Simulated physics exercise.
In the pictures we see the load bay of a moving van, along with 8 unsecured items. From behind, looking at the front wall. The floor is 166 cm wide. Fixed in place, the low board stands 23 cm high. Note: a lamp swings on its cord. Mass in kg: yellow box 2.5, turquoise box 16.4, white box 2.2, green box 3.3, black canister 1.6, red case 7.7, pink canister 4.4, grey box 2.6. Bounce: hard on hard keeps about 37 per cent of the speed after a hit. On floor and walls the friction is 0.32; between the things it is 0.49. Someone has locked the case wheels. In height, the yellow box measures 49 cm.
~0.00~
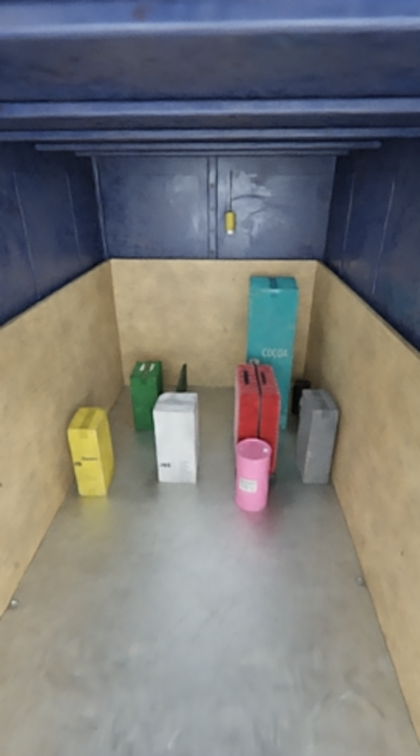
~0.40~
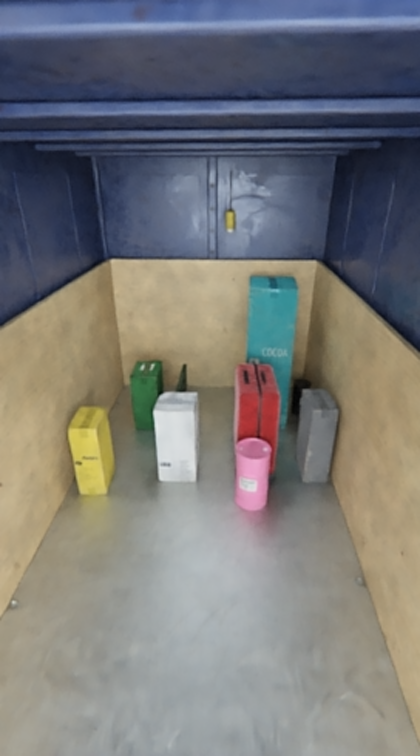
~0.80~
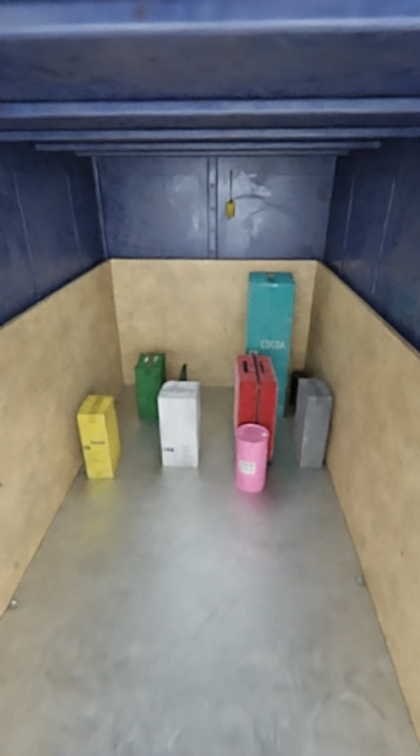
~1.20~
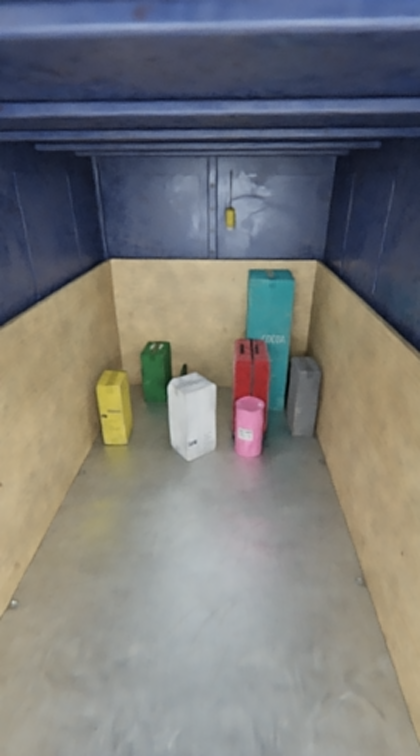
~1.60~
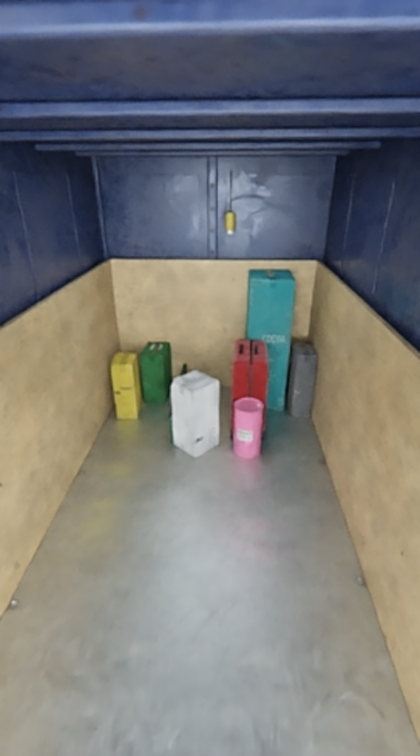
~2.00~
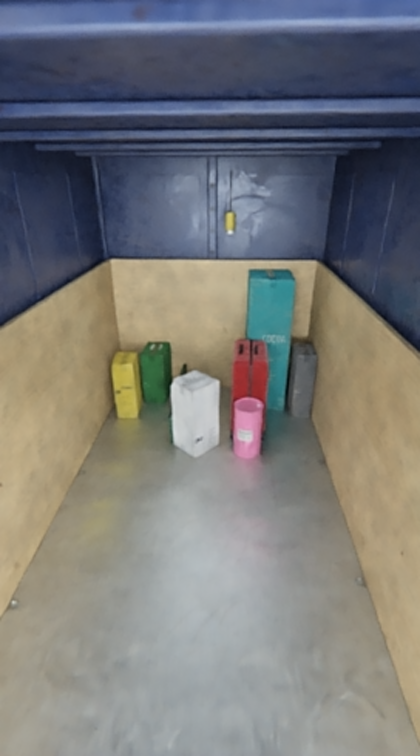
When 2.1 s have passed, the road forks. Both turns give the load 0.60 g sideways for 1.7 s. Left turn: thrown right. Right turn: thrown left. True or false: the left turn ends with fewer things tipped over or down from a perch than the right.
True.
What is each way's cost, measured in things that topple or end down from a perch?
Turning left 0, turning right 4.
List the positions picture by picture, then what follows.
The first frame shows steady run; yellow box (93, 452); turquoise box (268, 354).
The second frame shows load feels 0.45 g forwards; black canister (301, 397); red case (255, 421).
The third frame shows load feels 0.45 g forwards; turquoise box (267, 346) moved 16 cm; pink canister (251, 458) moved 15 cm.
The fourth frame shows load feels 0.36 g forwards; grey box (302, 397) moved 51 cm; white box (192, 416) moved 26 cm.
The fifth frame shows steady run; yellow box (127, 386) moved 86 cm.
The sixth frame shows steady run; yellow box (128, 385) moved 87 cm; turquoise box (266, 341) moved 27 cm.
Turning left. At 2.60 s, load feels 0.60 g right; yellow box moved 88 cm near (144, 385); turquoise box moved 28 cm near (273, 340); red case moved 46 cm.
After 2.80 s, load feels 0.60 g right; yellow box moved 93 cm near (166, 386); turquoise box moved 28 cm near (273, 341); white box moved 53 cm.
In the end (4.4 s), not toppled but over 15 cm from the start, yellow box, turquoise box, white box, green box, black canister, red case, pink canister and grey box. At the end, from the last picture's camera, yellow box near (166, 386), turquoise box near (273, 341).
Turning right instead, turquoise box, black canister, red case and grey box tipped over or down from a perch, 4 of 8 in all.
